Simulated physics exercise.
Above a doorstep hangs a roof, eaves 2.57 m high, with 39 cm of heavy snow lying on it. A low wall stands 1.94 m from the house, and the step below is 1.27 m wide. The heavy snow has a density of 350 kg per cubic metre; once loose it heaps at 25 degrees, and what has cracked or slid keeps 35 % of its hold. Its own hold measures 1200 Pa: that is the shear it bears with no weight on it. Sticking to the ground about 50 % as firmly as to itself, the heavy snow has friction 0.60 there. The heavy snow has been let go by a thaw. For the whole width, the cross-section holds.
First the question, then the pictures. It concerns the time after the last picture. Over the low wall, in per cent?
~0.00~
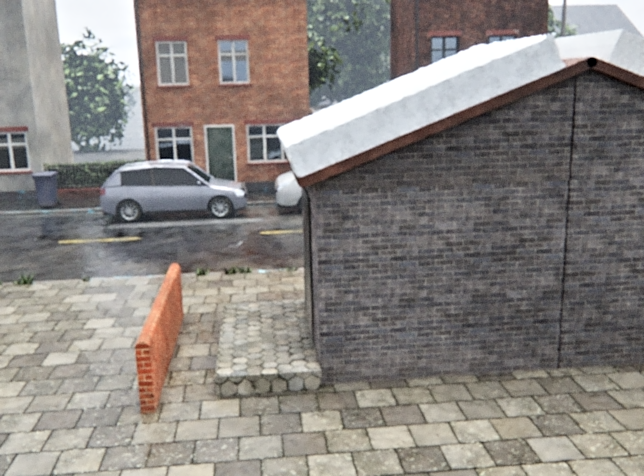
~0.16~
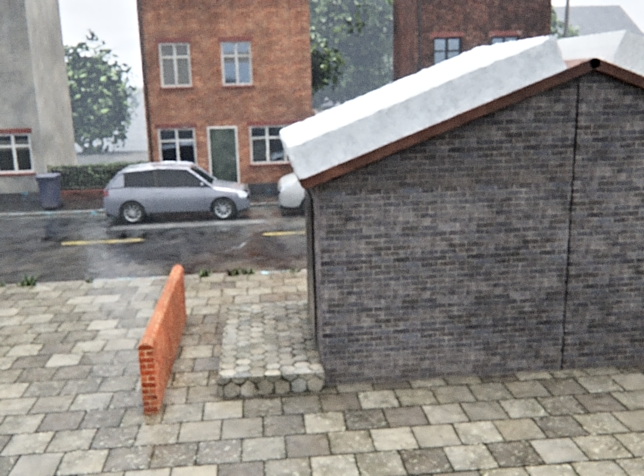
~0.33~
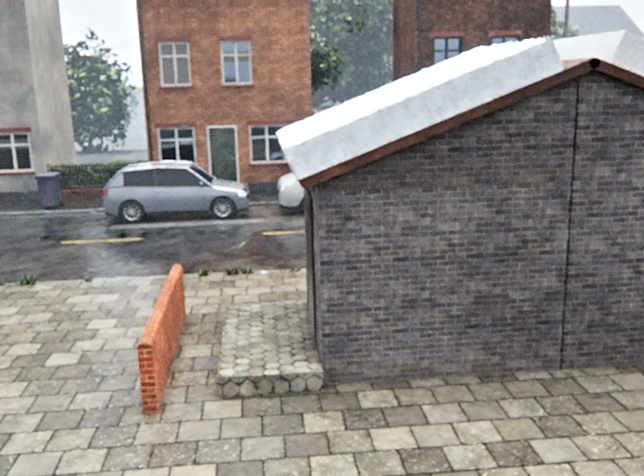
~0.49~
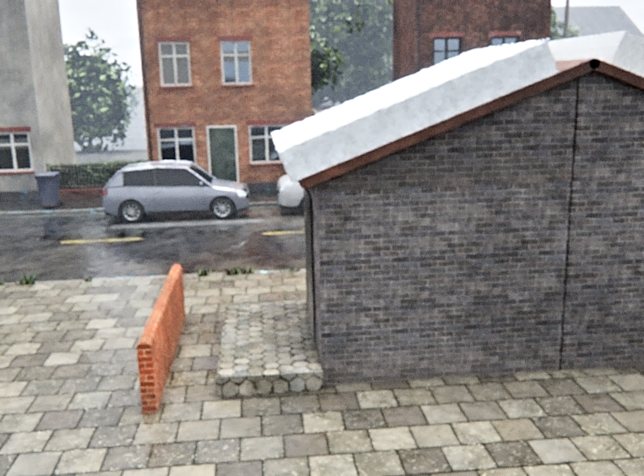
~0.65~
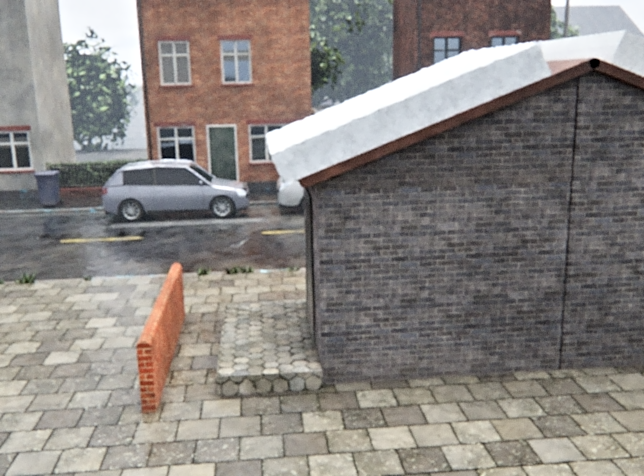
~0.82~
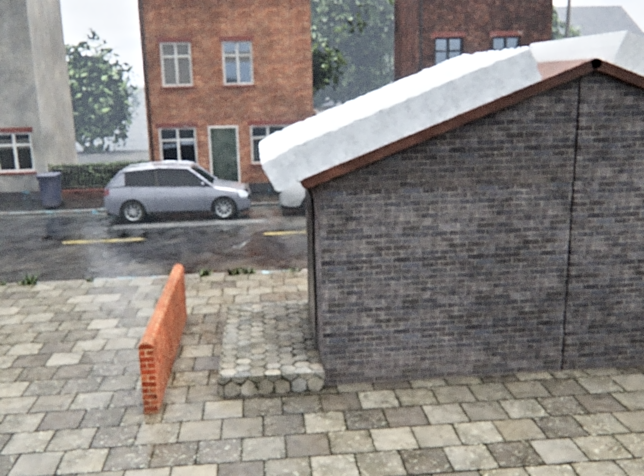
11 %.
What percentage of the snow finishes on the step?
About 25 %.
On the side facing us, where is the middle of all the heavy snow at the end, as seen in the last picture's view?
Near pixel (189, 359).
After 1.21 s, 88 % is still on the roof and 0 % is past the low wall.
After 1.67 s, 73 % is still on the roof and 0 % is past the low wall.
After 2.14 s, 41 % is still on the roof and 0 % is past the low wall.
After 2.60 s, 1 % is still on the roof and 1 % is past the low wall.
After 4.20 s, at the end, none is still on the roof and 11 % is past the low wall.
